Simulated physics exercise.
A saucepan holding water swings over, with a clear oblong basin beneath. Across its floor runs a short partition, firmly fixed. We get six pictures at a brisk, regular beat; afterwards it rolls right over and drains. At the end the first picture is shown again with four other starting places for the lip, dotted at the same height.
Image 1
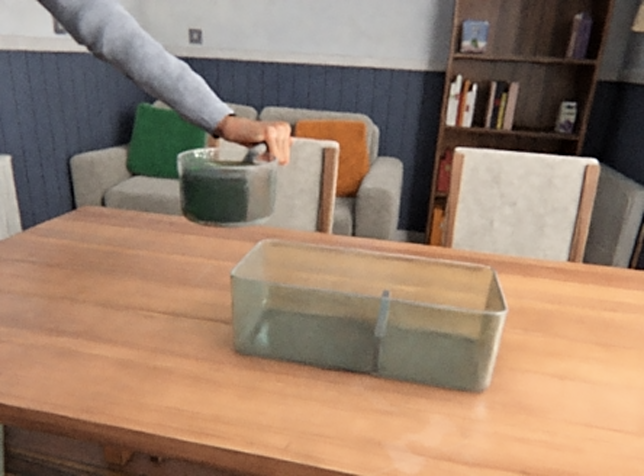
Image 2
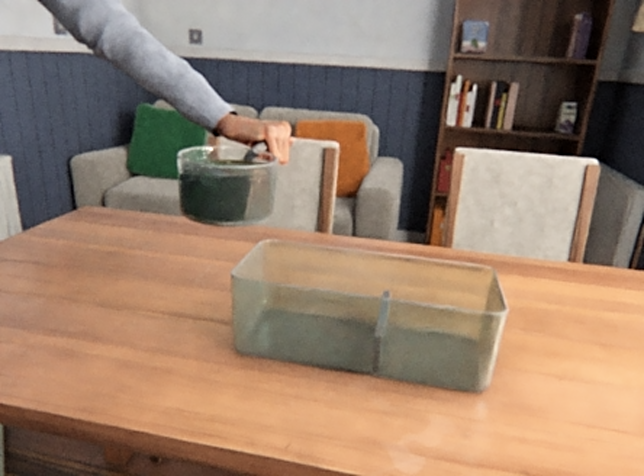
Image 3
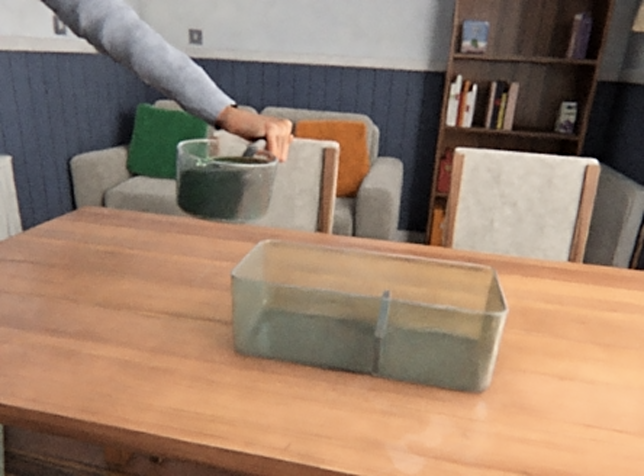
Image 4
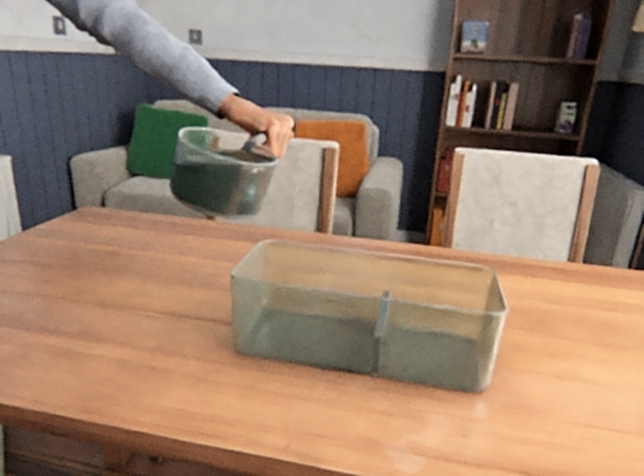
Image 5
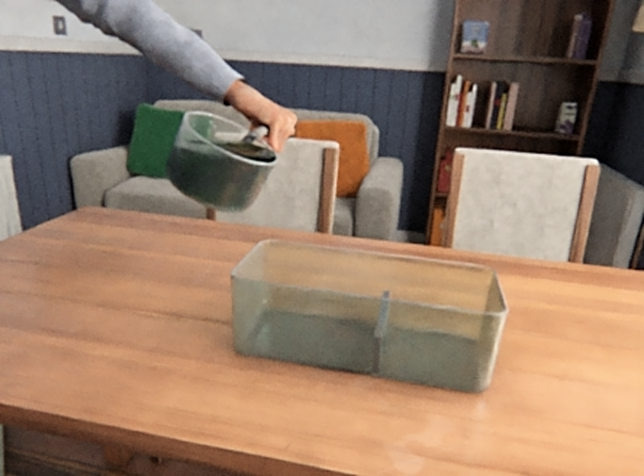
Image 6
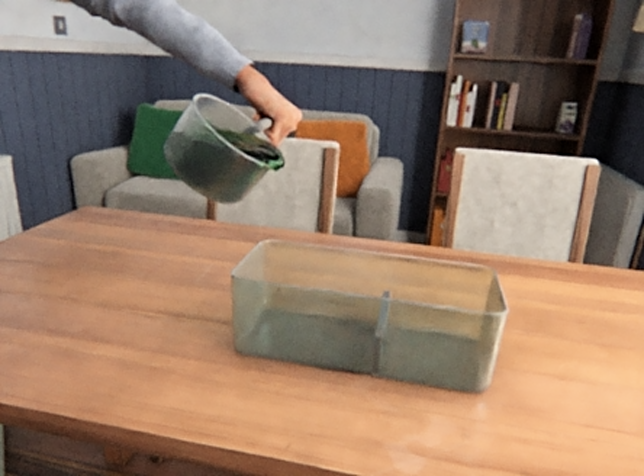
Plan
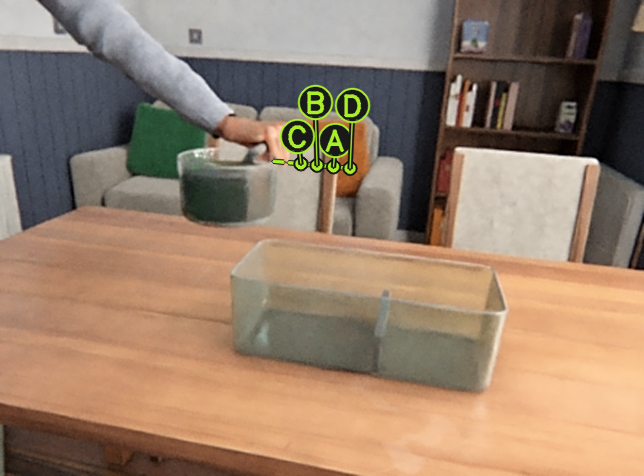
Above a wooden table, a hand tilts a clear pan until water reaches its lip.
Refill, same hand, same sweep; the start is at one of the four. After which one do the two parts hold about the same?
C beats the others.
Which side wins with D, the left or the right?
The right one.
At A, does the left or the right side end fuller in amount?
The right side.
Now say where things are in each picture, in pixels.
Upright, lip at (274, 161); basin from (235, 348) to (488, 389); top of the wall at (383, 311); nothing has left yet, in the first picture.
Upright, lip at (274, 161); nothing has left yet, in the second picture.
Tipped about 7°, lip at (274, 161); nothing has left yet, in the third picture.
Tipped about 15°, lip at (273, 161); nothing has left yet, in the fourth picture.
Tipped about 26°, lip at (274, 161); water is over the lip, down to (274, 161), in the fifth picture.
Tipped about 38°, lip at (274, 161); water is over the lip, down to (277, 167), in the sixth picture.
In lime, A at (333, 166); B at (317, 165); C at (300, 163); D at (350, 168).
For spot A, about 17 % ends left of the wall and 77 % right of it; 6 % is lost outside.
For spot B, about 29 % ends left of the wall and 67 % right of it; 4 % is lost outside.
For spot C, about 49 % ends left of the wall and 46 % right of it; 5 % is lost outside.
For spot D, about 11 % ends left of the wall and 78 % right of it; 10 % is lost outside.
